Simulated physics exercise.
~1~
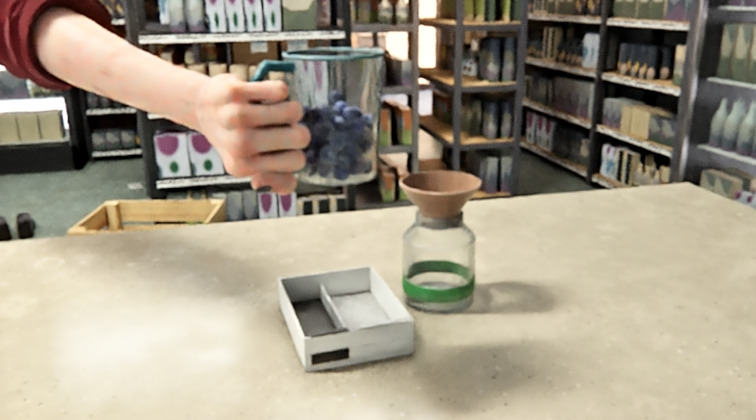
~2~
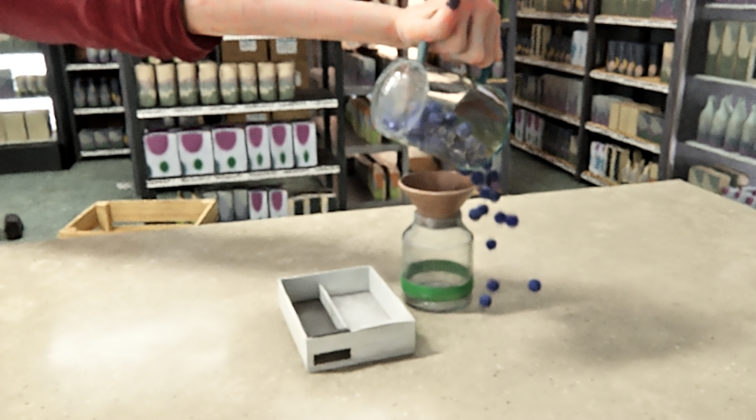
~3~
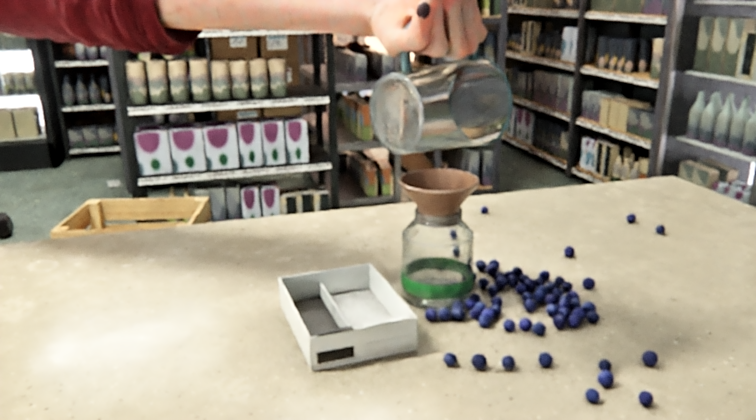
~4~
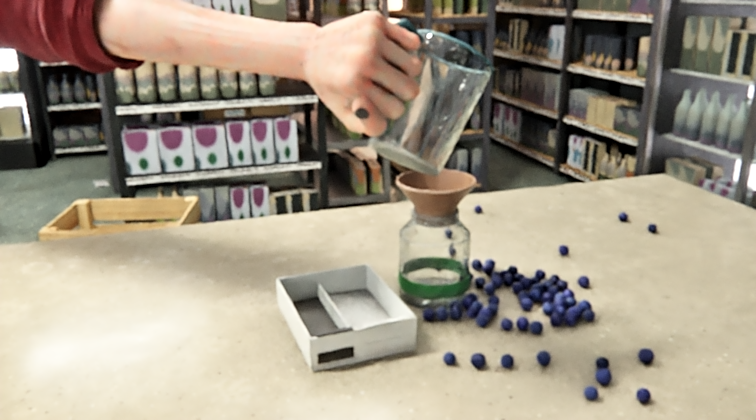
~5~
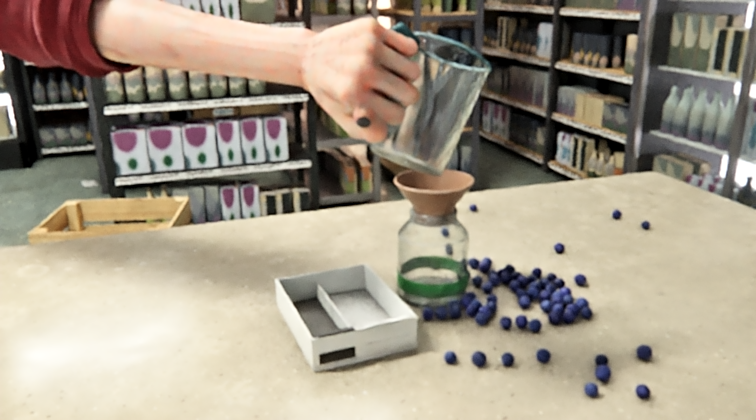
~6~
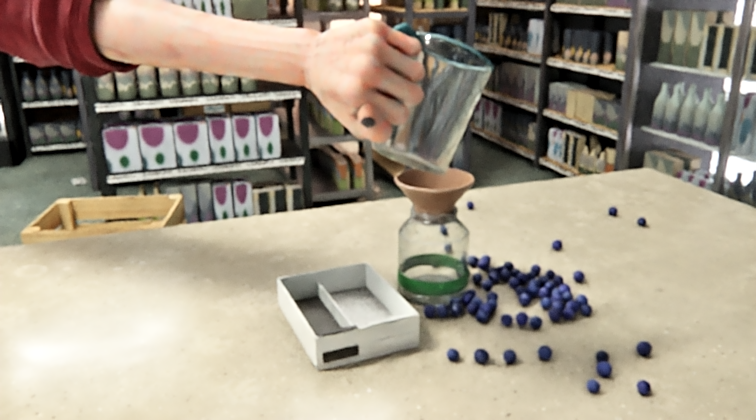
A hand tips blueberries from a cup past a funnelled jar, scattering them across the table.
